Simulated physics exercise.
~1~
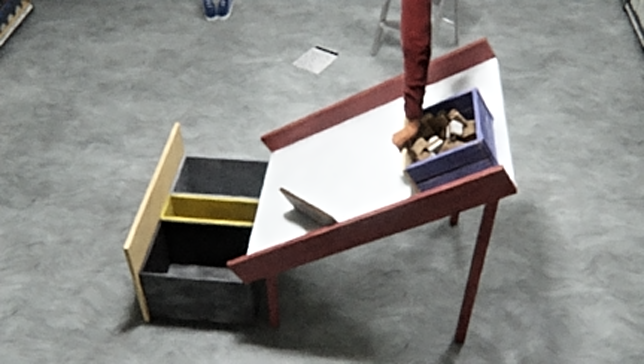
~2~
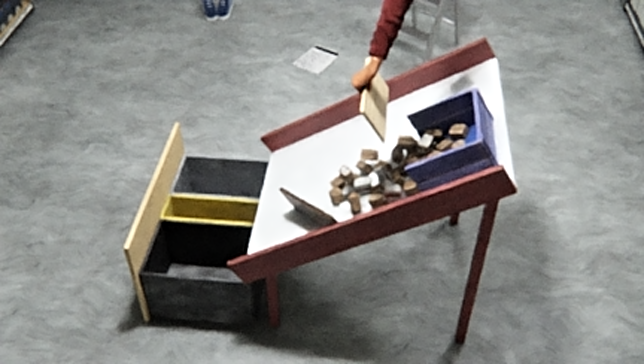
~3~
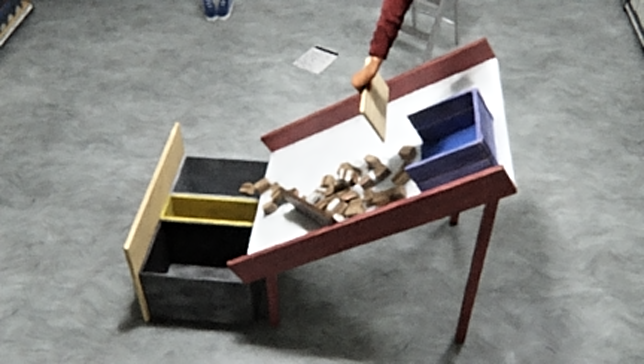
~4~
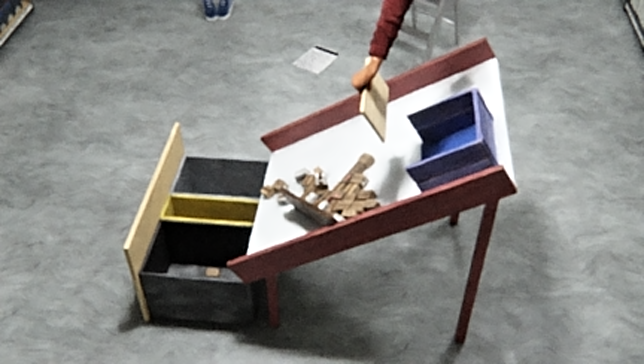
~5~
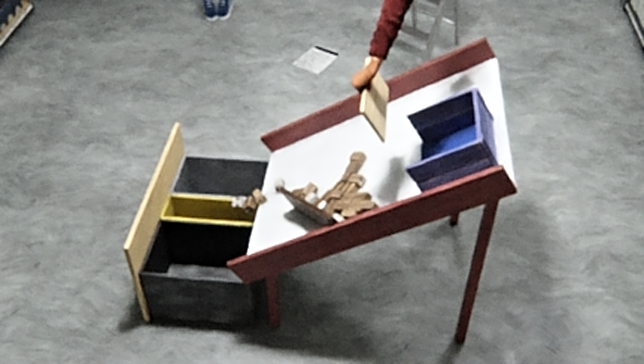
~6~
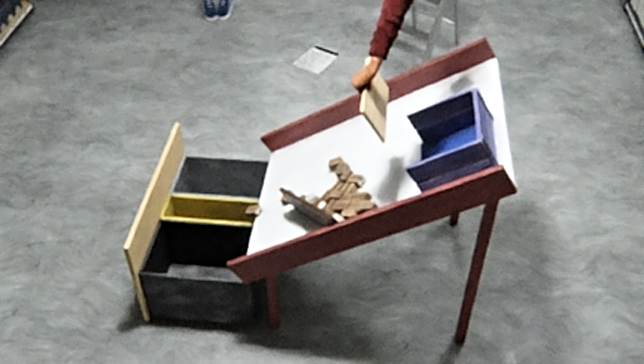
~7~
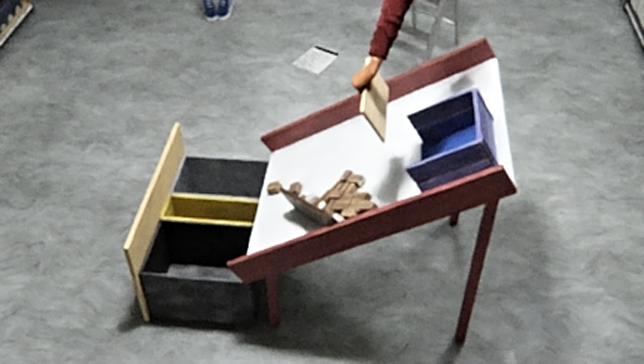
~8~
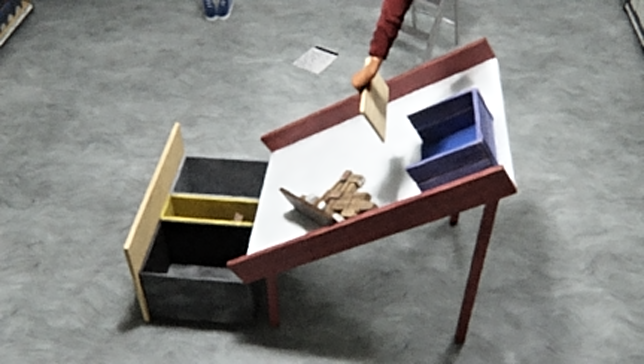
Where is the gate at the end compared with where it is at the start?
At the start the gate is at the open side of the blue pen, in front of the blocks. At the end it is farther left and higher up, held in the hand clear of the pen.
